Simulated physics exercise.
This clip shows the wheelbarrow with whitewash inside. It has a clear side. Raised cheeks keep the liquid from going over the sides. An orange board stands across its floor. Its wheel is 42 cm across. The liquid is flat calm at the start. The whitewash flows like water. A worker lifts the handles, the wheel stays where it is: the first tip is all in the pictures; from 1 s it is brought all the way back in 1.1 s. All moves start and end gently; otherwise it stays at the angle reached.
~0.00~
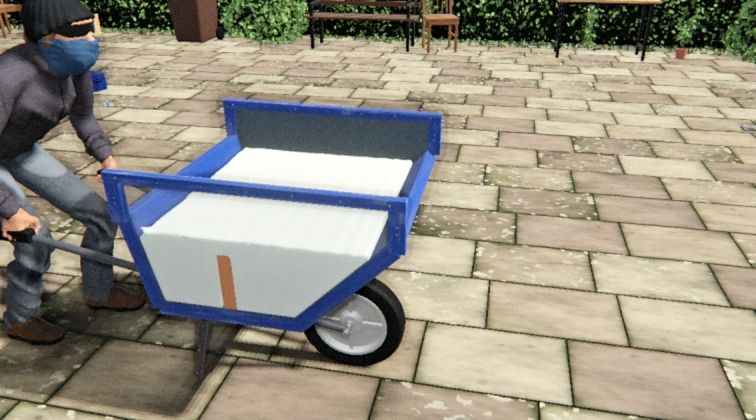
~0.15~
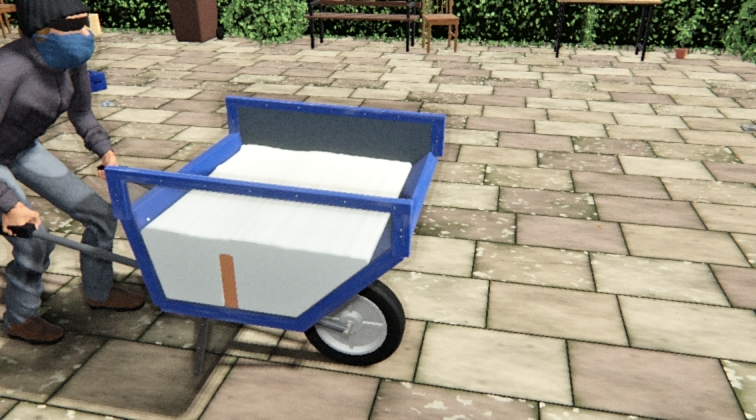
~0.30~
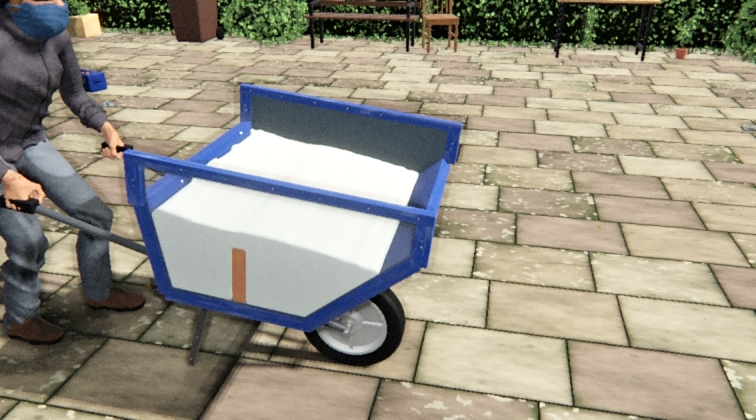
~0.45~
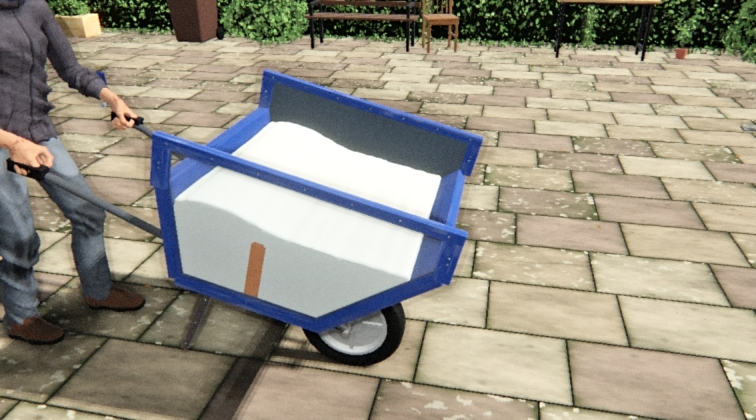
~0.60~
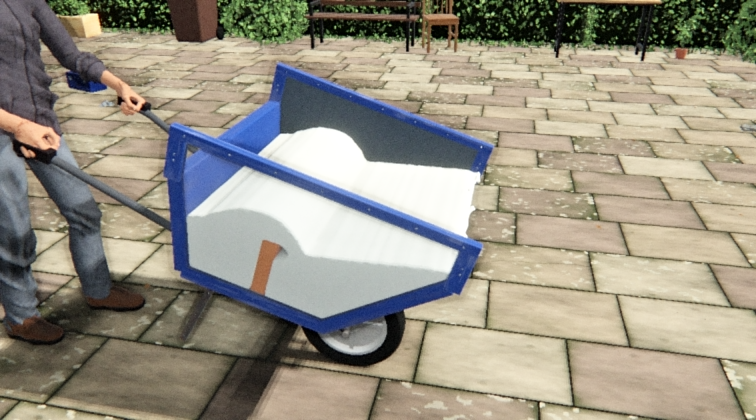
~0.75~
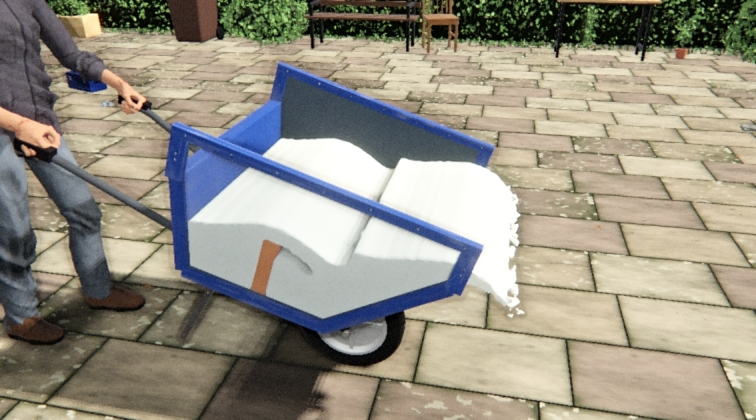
Masked worker lifting the handles of a blue wheelbarrow, tilting it rightward as white liquid surges forward and spills over the front.
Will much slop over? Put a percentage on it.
Some 29 per cent goes overboard.
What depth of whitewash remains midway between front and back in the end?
Roughly 20 cm.
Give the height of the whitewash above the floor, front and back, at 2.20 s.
Front 20 cm, back 22 cm.
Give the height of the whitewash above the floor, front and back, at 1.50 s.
About 20 cm in front and 16 cm behind.
Then, 1.50 s in, the barrow is at 11° forwards, the surface stands 20 cm on the front, 15 cm on the back; the loss stands at 29 per cent, over the front.
Then, 2.20 s in, the surface stands 19 cm on the front, 21 cm on the back; the loss stands at 29 per cent, over the front.
Then, 2.90 s in, the surface stands 20 cm on the front, 20 cm on the back; the loss stands at 29 per cent, over the front.
Then, 4.99 s in, the loss stands at 29 per cent, over the front, 32 of 109 litres.
